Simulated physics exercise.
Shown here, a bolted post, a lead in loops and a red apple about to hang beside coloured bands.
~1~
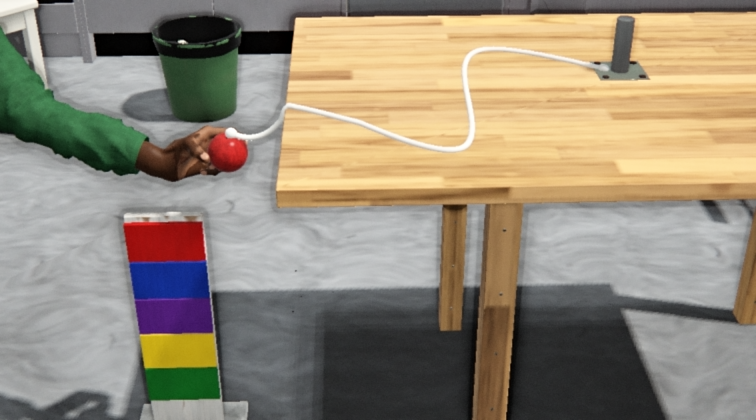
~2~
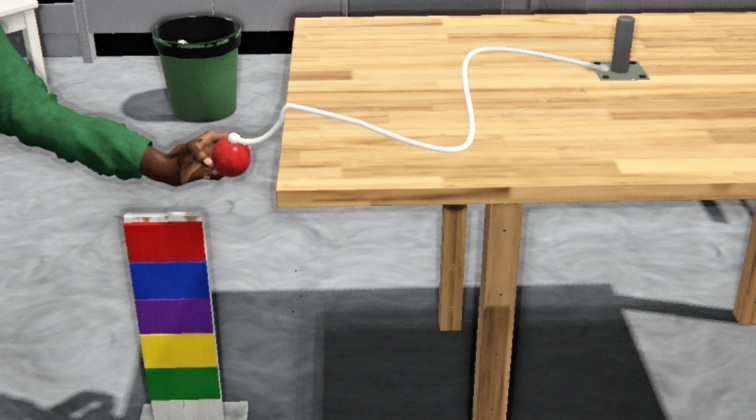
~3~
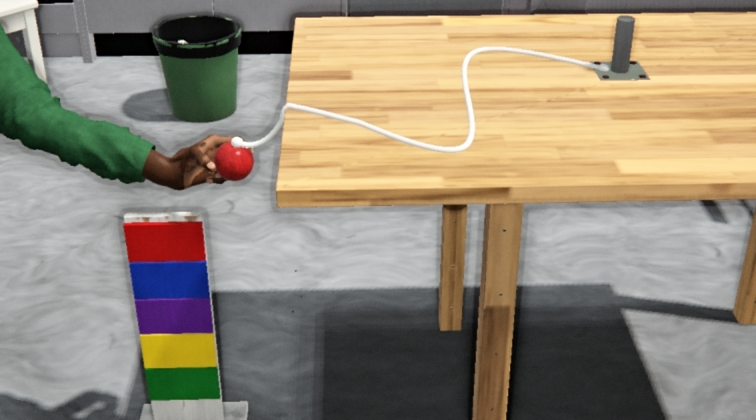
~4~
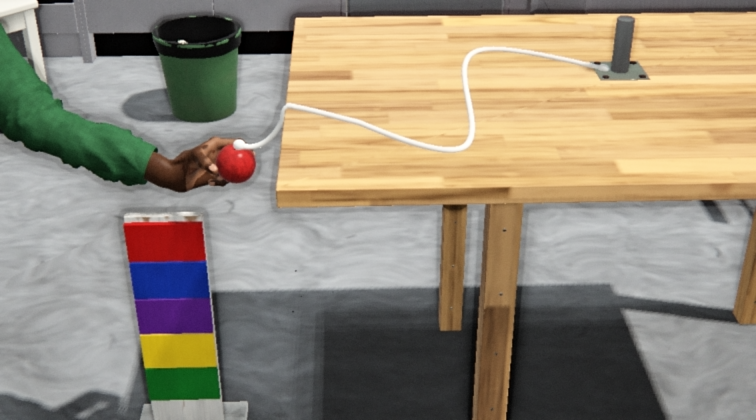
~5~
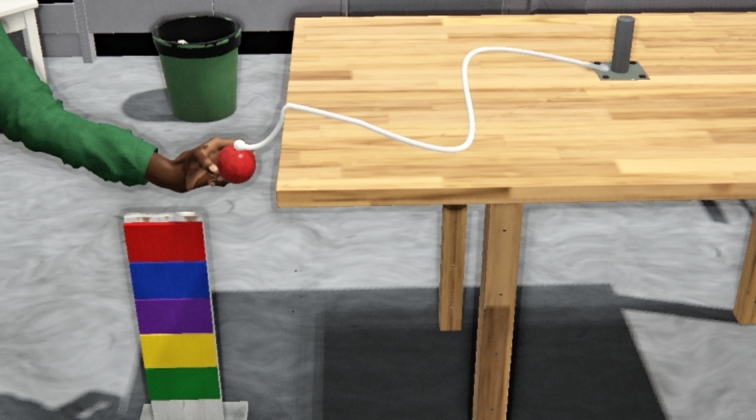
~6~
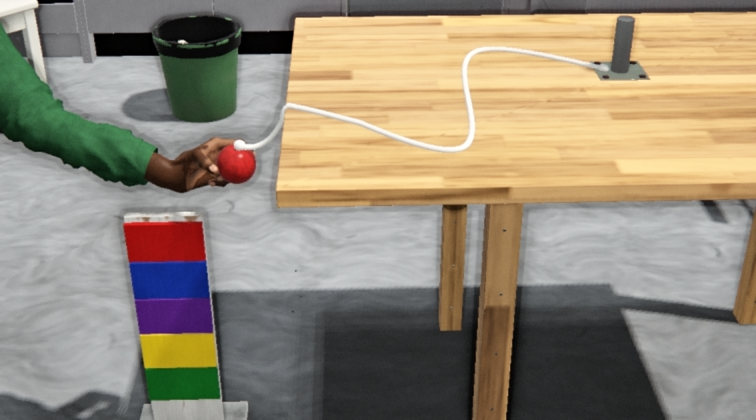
A dark-skinned hand in a green sleeve, reaching in from the left, lowers a red ball on a white cord slightly down and to the right, then holds still. The fixed, slightly raised view shows a pale wooden table on a grey floor, the cord winding across it to a dark post. Below the hand stands a board banded red, blue, purple, yellow and green, with a green bin behind.
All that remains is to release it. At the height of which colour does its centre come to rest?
The lead holds its middle at green.
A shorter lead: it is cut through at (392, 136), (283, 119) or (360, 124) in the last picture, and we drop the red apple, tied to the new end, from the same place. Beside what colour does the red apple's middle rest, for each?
Taking them in turn: Red; yellow; blue.
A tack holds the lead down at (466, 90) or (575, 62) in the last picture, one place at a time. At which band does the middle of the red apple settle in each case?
Taking them in turn: Purple; green.
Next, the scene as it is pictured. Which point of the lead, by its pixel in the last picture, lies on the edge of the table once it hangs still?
At (472, 123), roughly.
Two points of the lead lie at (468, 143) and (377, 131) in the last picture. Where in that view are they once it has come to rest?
About (289, 134), and the other about (295, 218).
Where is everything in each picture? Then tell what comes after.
Red apple (228, 152); red (165, 244); blue (170, 281); purple (174, 317); yellow (179, 352); green (183, 385), in the first picture.
Red apple (231, 157); lead through (552, 58) (467, 61) (469, 104) (436, 149) (335, 117), in the second picture.
Red apple (234, 161), in the third picture.
Red apple (236, 164); lead through (552, 58) (467, 61) (469, 104) (436, 149) (335, 117), in the fourth picture.
Red apple (237, 164), in the fifth picture.
Red apple (237, 164); lead through (552, 58) (467, 61) (469, 104) (436, 149) (335, 117), in the sixth picture.
Soon after, apple near (272, 389); level with green.
After that, apple near (316, 356); level with green.
In the end, apple near (302, 366); level with green. At green.
